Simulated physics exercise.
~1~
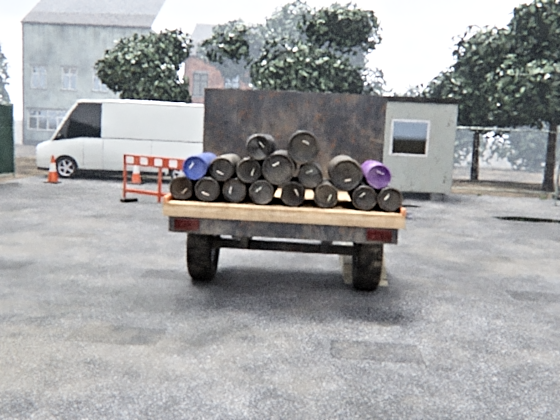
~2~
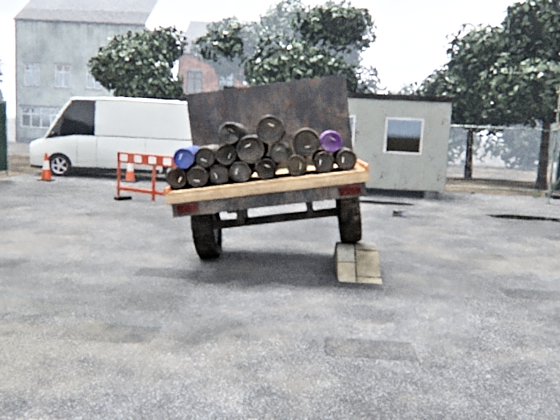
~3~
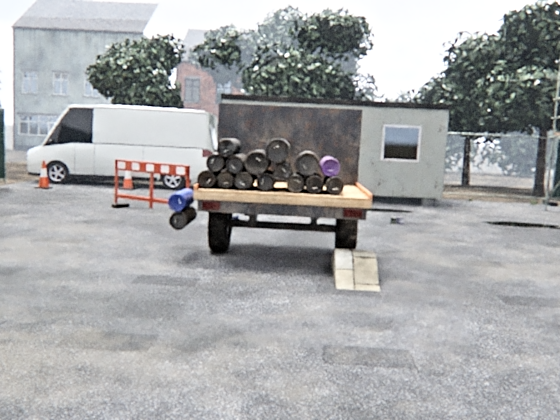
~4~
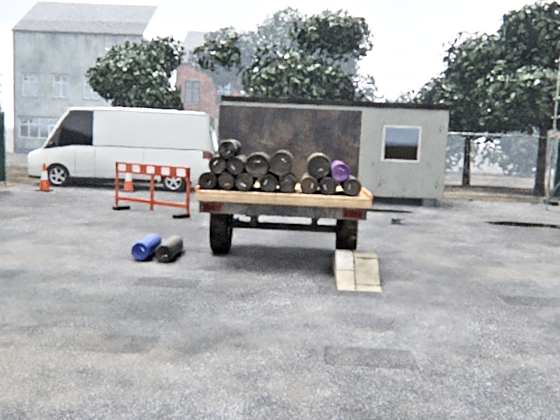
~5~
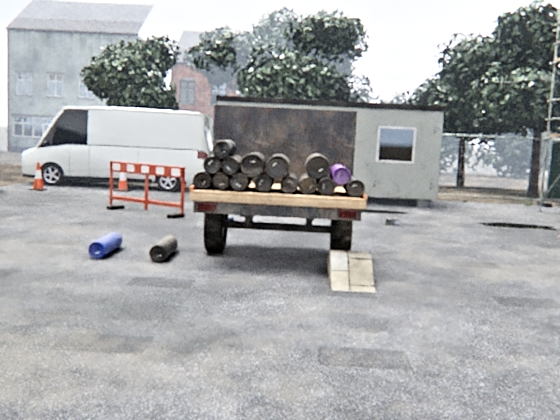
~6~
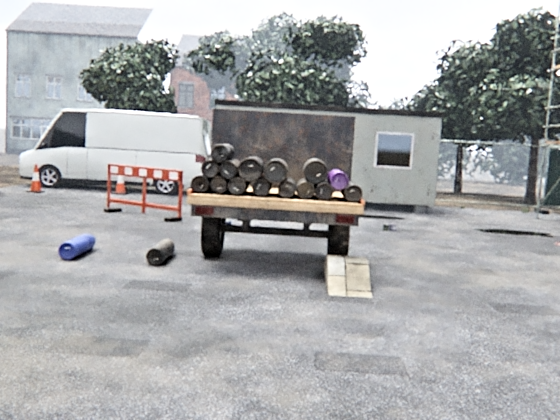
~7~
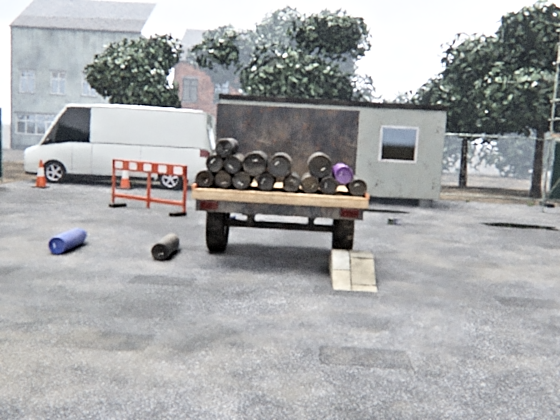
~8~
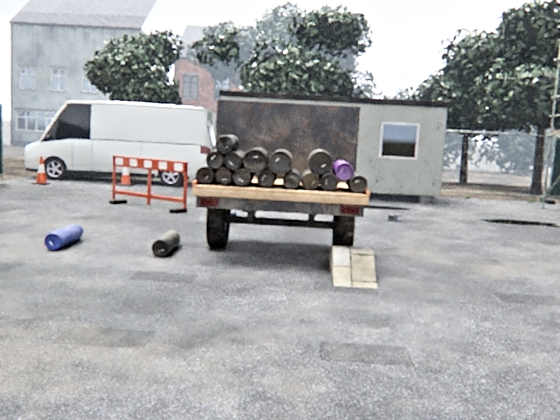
A flat trailer stacked with dark cylinders, with a blue one at the left and a purple one at the right, is seen from behind in a grey paved yard. A white van, an orange-and-white barrier, a small cabin and trees stand beyond. The trailer tilts down to the left as its right wheel passes over a pale ramp, and the load shifts left. As it levels, the blue cylinder and a dark one drop off the left side. They roll apart a little on the ground and settle, while purple stays aboard, resting on the pile's right side.
